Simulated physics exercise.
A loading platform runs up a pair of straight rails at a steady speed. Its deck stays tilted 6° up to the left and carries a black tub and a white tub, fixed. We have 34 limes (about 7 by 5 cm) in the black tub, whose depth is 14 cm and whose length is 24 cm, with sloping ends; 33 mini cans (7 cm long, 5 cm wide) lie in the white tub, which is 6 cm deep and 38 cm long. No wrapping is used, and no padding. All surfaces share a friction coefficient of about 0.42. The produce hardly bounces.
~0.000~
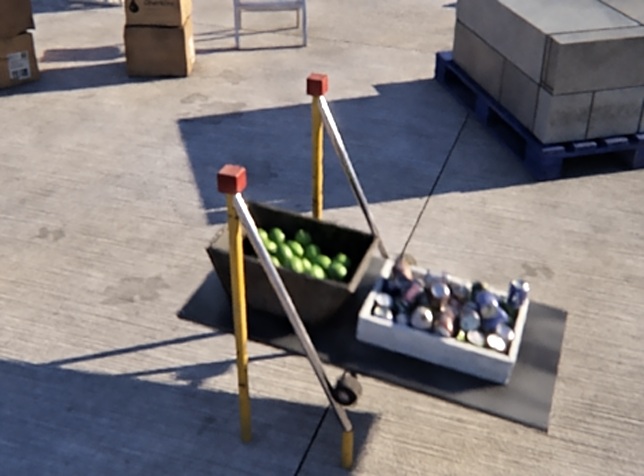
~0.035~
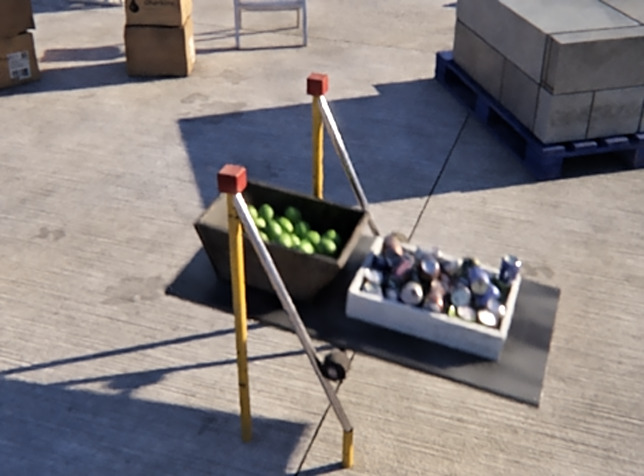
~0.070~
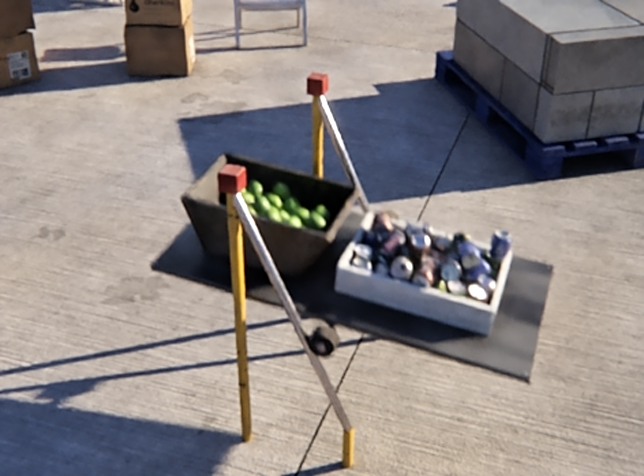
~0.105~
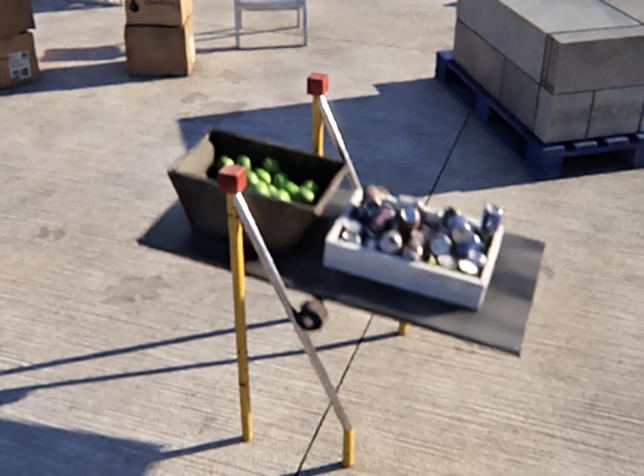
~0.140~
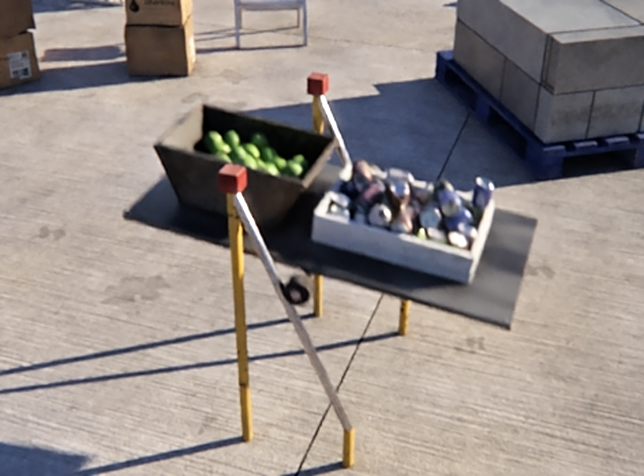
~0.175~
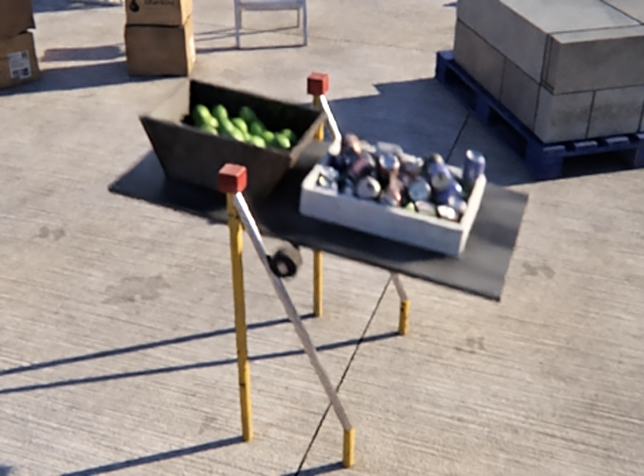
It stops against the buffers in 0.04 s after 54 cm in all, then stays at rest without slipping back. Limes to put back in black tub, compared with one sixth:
Chances are the tally runs higher than a sixth.
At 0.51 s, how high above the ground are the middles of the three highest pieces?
Some 110 cm up.
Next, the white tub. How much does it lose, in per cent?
About 40 percent for the white tub.
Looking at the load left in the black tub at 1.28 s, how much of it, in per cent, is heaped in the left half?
About 70 per cent.
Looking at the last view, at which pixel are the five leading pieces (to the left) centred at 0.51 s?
I'd put them at about (99, 17).
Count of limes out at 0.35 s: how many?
Count out: Close to 0.
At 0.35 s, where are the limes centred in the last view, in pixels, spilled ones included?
Roughly at (181, 34).
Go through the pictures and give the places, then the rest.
In the first picture (we follow the rim corner now nearest the camera), black tub at (349, 287); white tub at (509, 359); 0 cm up the rails; nothing out yet.
The second picture shows black tub at (338, 262); white tub at (500, 334); 8 cm up the rails.
The third picture shows black tub at (327, 236); white tub at (490, 308); 15 cm up the rails.
The fourth picture shows black tub at (315, 209); white tub at (480, 282); 23 cm up the rails.
The fifth picture shows black tub at (303, 182); white tub at (470, 255); 31 cm up the rails.
The sixth picture shows black tub at (290, 154); white tub at (460, 227); 38 cm up the rails; nothing out yet.
After 0.23 s, the buffers are touched.
After 0.35 s, 0 of 34 out of the black tub and 2 of 33 out of the white tub.
After 0.51 s, 9 of 34 out of the black tub and 10 of 33 out of the white tub.
After 0.73 s, 13 of 34 out of the black tub and 15 of 33 out of the white tub.
Outcome (at 1.28 s), 13 of 34 out of the black tub and 13 of 33 out of the white tub. Asked share, 13 of 34, 38 per cent.
